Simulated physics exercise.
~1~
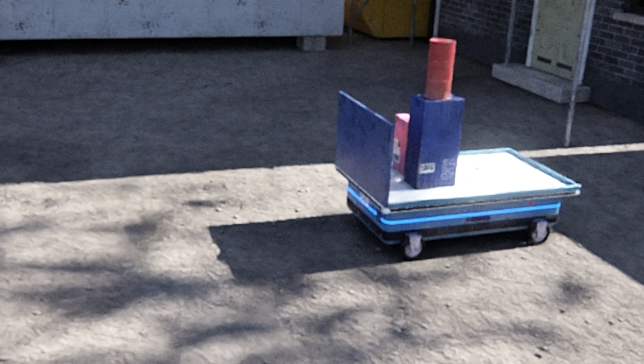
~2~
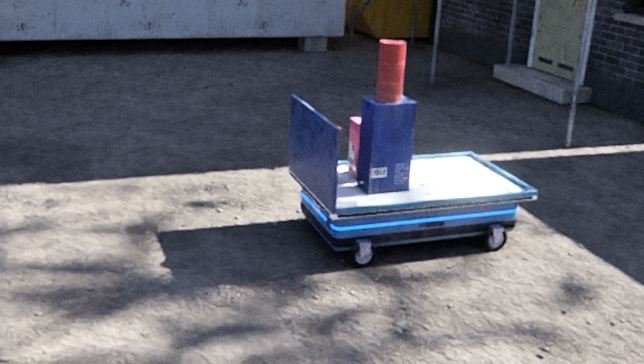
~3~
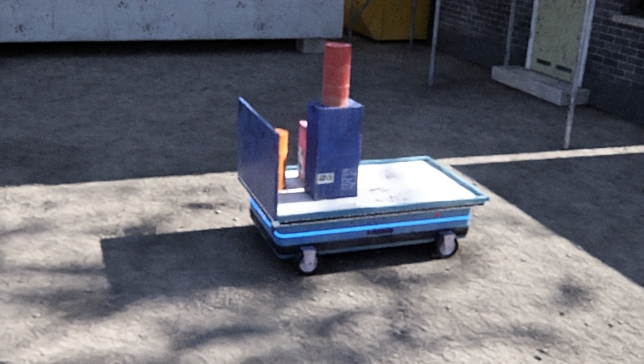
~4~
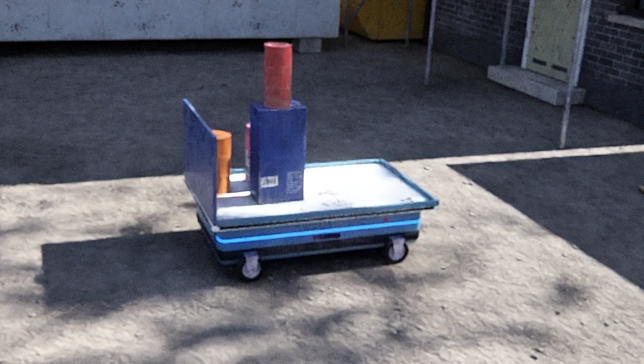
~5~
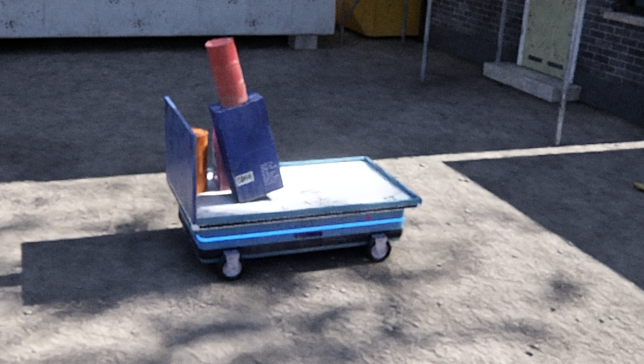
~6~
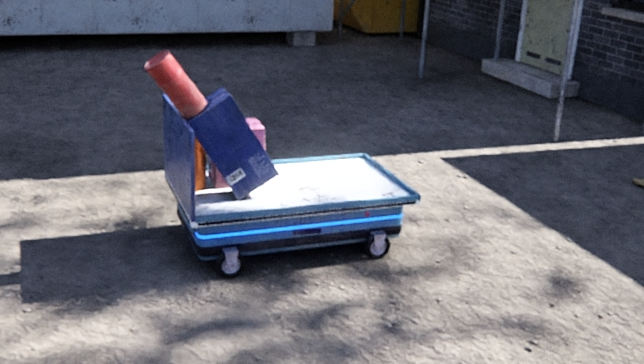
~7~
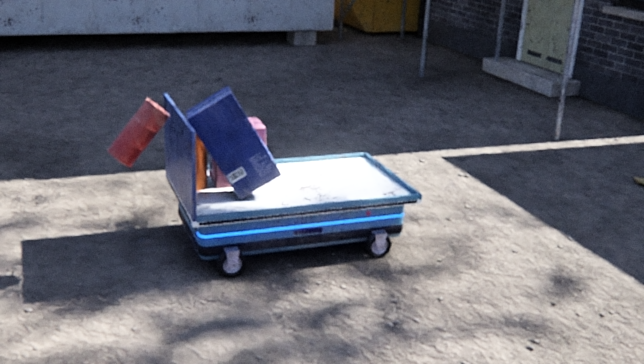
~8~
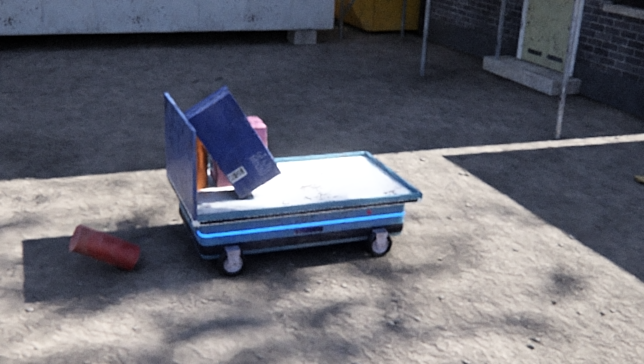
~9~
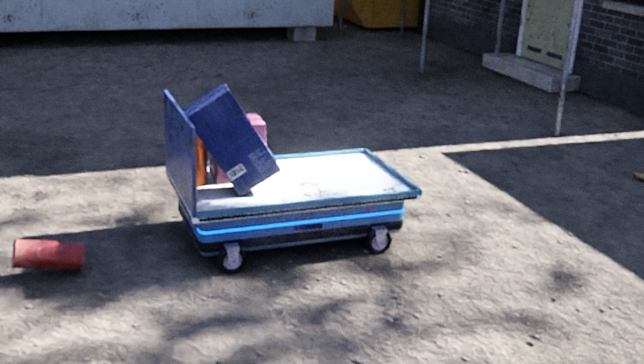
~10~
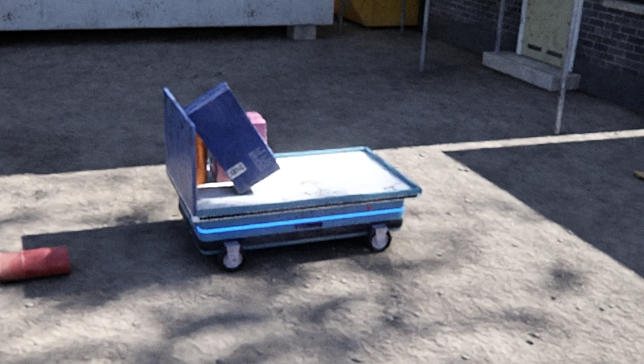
A cart rolls left and stops, its blue box tips, and a red canister falls off.
